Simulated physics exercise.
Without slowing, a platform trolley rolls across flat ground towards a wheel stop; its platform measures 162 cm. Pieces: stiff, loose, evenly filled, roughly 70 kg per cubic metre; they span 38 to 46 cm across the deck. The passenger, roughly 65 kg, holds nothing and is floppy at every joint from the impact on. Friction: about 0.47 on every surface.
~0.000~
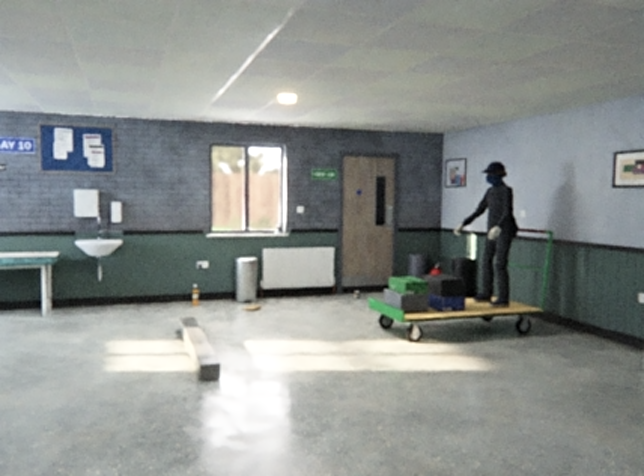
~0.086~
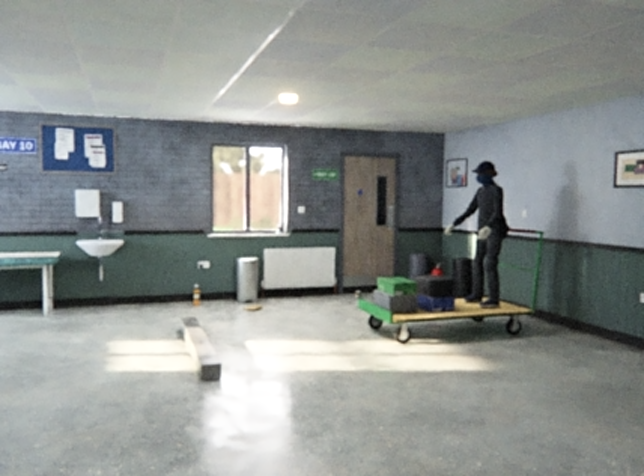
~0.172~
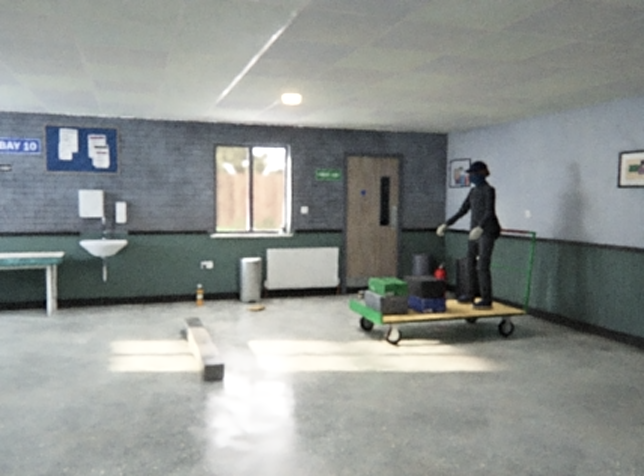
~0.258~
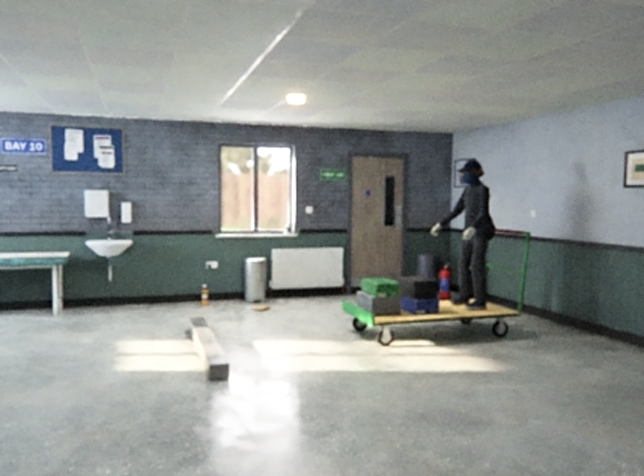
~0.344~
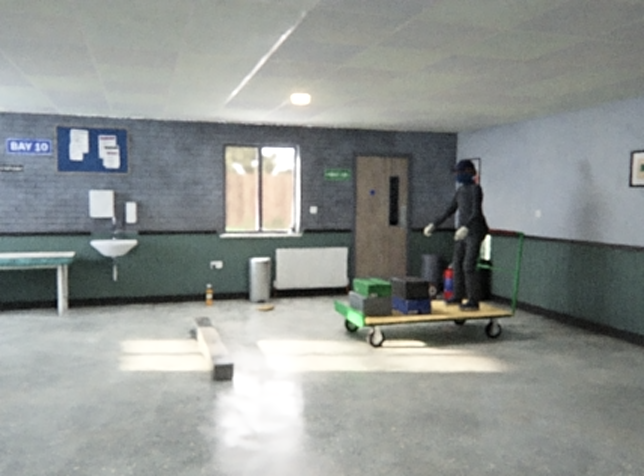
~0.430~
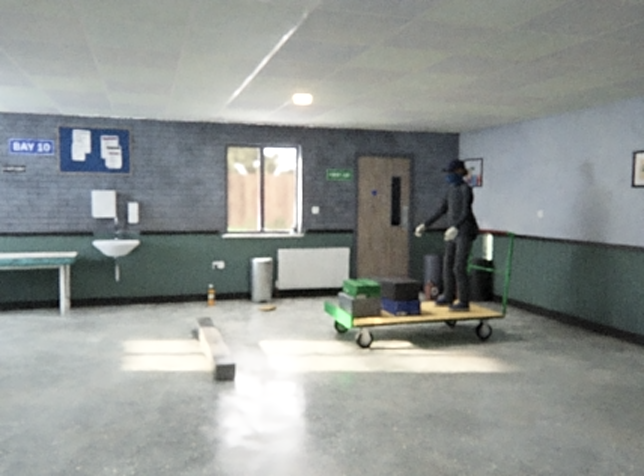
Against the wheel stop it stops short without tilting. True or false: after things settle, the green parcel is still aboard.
False.
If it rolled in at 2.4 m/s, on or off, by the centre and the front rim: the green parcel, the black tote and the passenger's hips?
Result: Green gone; black safe; hips safe.
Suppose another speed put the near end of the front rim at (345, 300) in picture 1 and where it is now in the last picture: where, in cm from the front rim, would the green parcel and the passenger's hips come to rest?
Green: 20 cm behind; hips: 110 cm behind.
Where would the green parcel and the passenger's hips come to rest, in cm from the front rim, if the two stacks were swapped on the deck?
The green one would end 30 cm behind the front rim, and the hips 110 cm behind it.
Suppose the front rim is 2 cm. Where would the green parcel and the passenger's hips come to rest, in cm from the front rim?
The green item would end 50 cm past the front rim, while the hips end 70 cm behind it.
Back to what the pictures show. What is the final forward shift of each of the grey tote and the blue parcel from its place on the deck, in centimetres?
Roughly grey 5 cm, blue 20 cm.
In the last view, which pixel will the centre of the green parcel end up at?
Roughly at (162, 346).
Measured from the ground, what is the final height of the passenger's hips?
Roughly 70 cm.
The wheels strike at 1.19 s.
After 1.74 s the green parcel is 27 cm past the rim, tilted 105°, near (183, 337) in the last picture's view.
After 2.19 s the green parcel is 44 cm past the rim, tilted 180°, near (162, 346) in the last picture's view.
When all is still (3.4 s), past the rim, green parcel; behind it, black tote, grey tote, blue parcel and the passenger's hips.
